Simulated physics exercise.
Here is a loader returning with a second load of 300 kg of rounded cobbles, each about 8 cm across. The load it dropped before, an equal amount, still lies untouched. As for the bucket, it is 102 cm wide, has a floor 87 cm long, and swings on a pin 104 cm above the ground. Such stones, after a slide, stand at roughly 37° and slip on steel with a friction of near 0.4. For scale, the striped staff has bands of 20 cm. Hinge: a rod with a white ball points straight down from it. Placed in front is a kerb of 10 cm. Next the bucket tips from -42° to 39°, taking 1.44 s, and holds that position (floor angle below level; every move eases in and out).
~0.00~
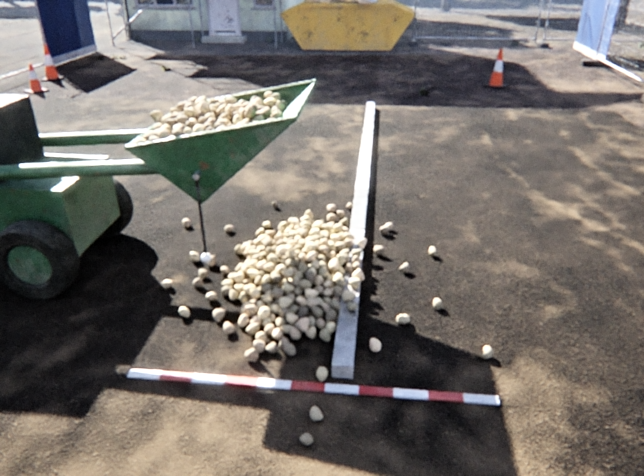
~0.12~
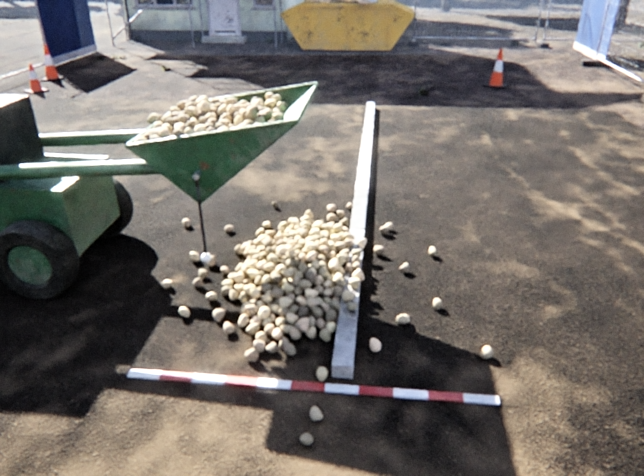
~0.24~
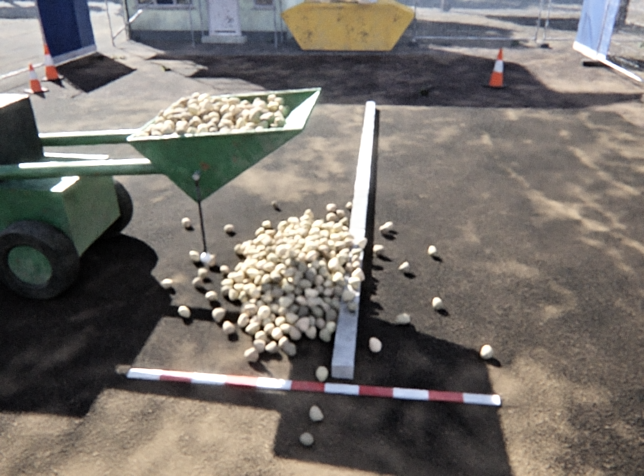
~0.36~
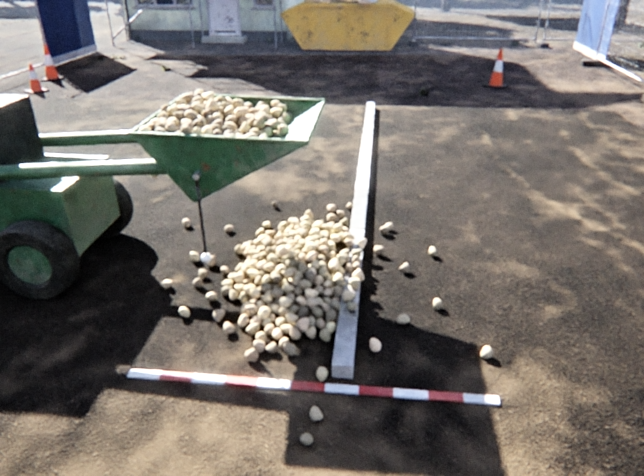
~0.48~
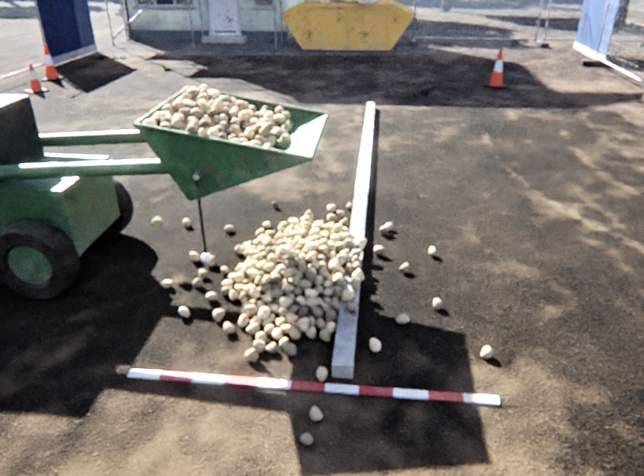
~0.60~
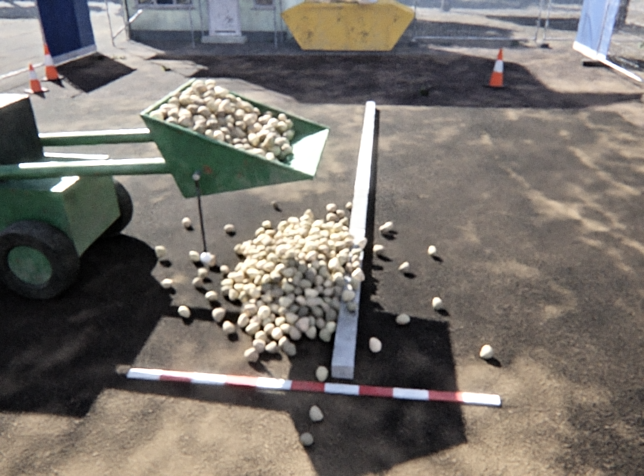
A green loader slowly tilted its bucket of pale stones forward, the lip on the right dipping as the load shifted inside, while the heap already lying against the kerb below stayed still.
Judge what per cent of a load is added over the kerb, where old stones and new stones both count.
The amount added is about 43 per cent of a load.
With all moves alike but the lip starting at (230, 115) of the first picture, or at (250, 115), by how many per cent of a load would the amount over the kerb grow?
The first would add around 0 per cent, the second around 10 per cent.
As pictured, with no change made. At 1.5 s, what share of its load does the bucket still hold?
I'd say about 45 per cent.
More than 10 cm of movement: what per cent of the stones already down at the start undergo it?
I'd put it at about 5 per cent.
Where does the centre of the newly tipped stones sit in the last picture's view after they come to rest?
Around (345, 265) in the last picture.
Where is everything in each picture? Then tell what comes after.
In the first picture, the bucket is at -42°, its lip at (296, 118); the top of the load is at (248, 105). The earlier load is highest near (306, 245), 23 cm above ground level, 100 % on this side of the kerb, 2 % over the kerb.
In the second picture, lip at (298, 121), floor tilted -40°, highest stones at (233, 104); the stones move at 0.1 m/s on average.
In the third picture, the bucket is at -36°, its lip at (302, 130); the top of the load is at (203, 105); the stones move at 0.2 m/s on average.
In the fourth picture, the bucket is at -29°, its lip at (307, 143); the top of the load is at (197, 101); the stones move at 0.2 m/s on average.
In the fifth picture, lip at (312, 159), floor tilted -21°, highest stones at (201, 96); the stones move at 0.3 m/s on average.
In the sixth picture, the bucket is at -12°, its lip at (313, 178); the top of the load is at (199, 91); the stones move at 0.3 m/s on average.
After 1.1 s the floor is at 26°; in per cent of one load, 99 in the bucket, 101 on this side of the kerb, 2 over the kerb; the foremost stones are at (412, 270).
After 1.5 s the floor is at 39°; in per cent of one load, 43 in the bucket, 154 on this side of the kerb, 4 over the kerb; the foremost stones are at (412, 271).
After 1.9 s the floor is at 39°; in per cent of one load, 6 in the bucket, 169 on this side of the kerb, 27 over the kerb; the foremost stones are at (443, 274).
After 4.4 s the floor is at 39°; in per cent of one load, 0 in the bucket, 157 on this side of the kerb, 45 over the kerb; the foremost stones are at (489, 265). Net gain over the kerb, 43.
